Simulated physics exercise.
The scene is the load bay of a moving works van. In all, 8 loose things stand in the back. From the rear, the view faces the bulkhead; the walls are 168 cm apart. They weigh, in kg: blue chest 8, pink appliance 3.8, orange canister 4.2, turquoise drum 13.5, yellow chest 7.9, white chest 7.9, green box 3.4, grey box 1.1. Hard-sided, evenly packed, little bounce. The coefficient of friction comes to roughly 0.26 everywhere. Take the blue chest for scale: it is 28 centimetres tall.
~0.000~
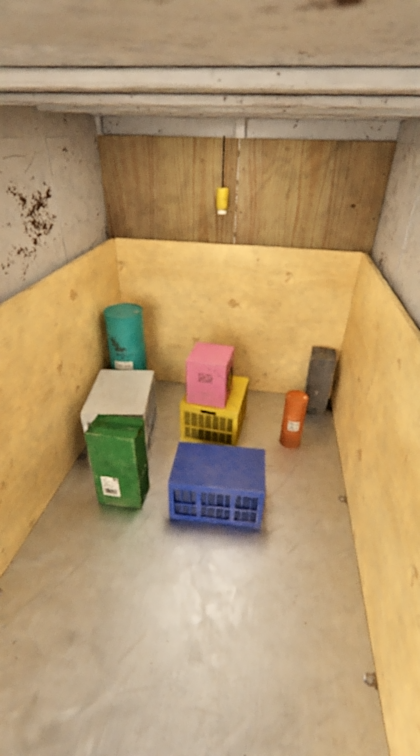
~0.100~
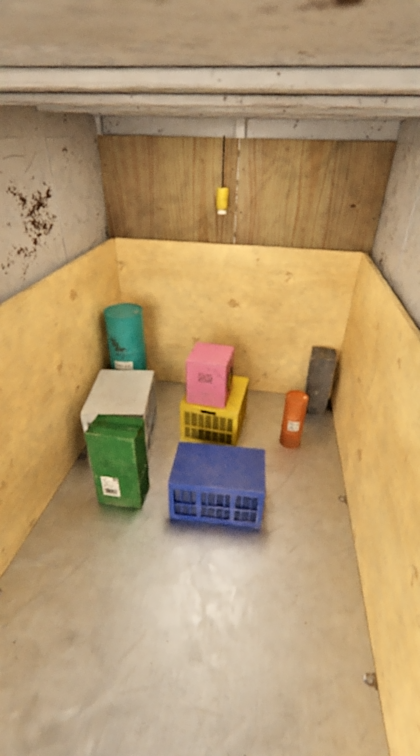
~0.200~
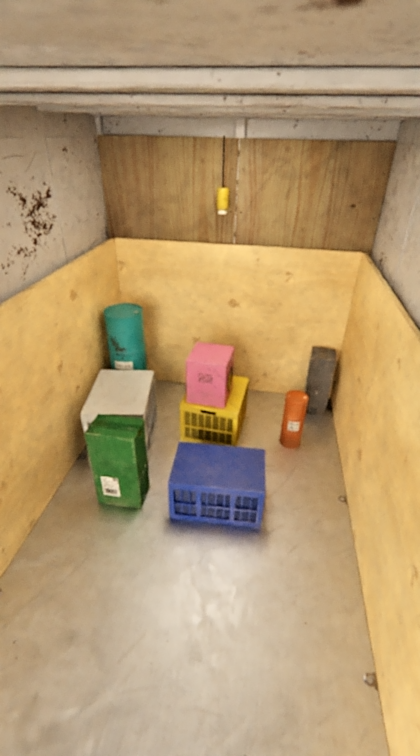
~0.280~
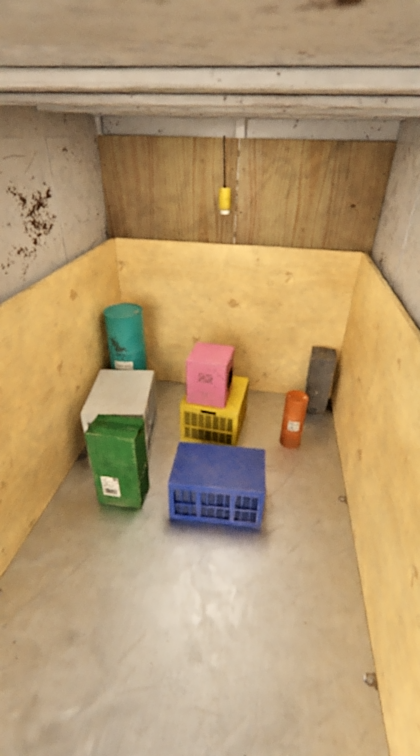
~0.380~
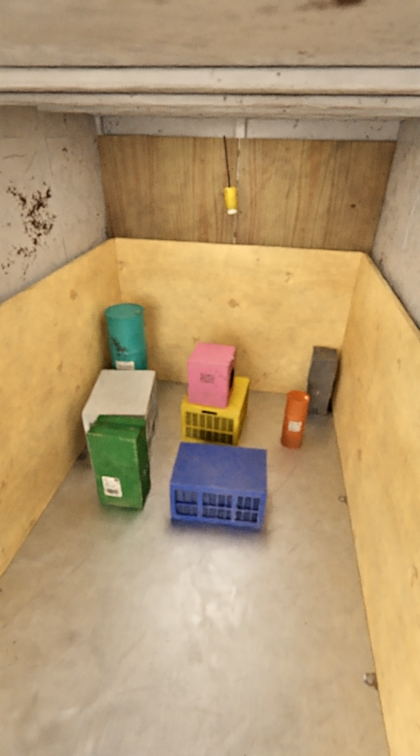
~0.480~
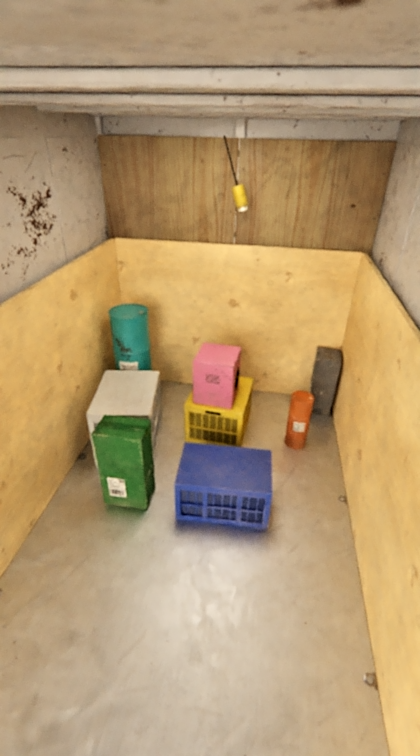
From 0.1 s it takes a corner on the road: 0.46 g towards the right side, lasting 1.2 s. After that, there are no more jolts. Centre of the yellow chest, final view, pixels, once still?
Roughly (295, 415).
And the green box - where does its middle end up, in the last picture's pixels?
My guess is roughly (238, 480).
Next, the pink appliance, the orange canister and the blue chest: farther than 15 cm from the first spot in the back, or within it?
Well, the pink appliance winds up somewhere else; the orange canister winds up somewhere else; and the blue chest winds up somewhere else.
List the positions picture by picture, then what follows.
The first picture shows no push; yellow chest (215, 409); blue chest (218, 483).
The second picture shows no push; orange canister (293, 420); turquoise drum (129, 361).
The third picture shows force 0.18 g right; white chest (124, 417); green box (120, 462).
The fourth picture shows force 0.33 g right; grey box (318, 381); blue chest (218, 483).
The fifth picture shows force 0.46 g right; pink appliance (212, 375); orange canister (295, 420).
The sixth picture shows force 0.46 g right; yellow chest (220, 409) moved 3 cm; turquoise drum (133, 362) moved 4 cm.
After 0.78 s, force 0.46 g right; yellow chest moved 21 cm near (246, 412); pink appliance moved 28 cm; green box moved 23 cm.
After 0.98 s, force 0.46 g right; yellow chest moved 42 cm near (277, 416); turquoise drum moved 46 cm; pink appliance moved 56 cm.
After 1.28 s, no push; yellow chest moved 54 cm near (293, 415); pink appliance 27° off upright; turquoise drum 4° off upright.
In the end (4.3 s), not toppled but over 15 cm from the start, blue chest, pink appliance, orange canister, turquoise drum, yellow chest, white chest and green box; the last one under 15 cm from the start. In the last view, yellow chest near (295, 415).
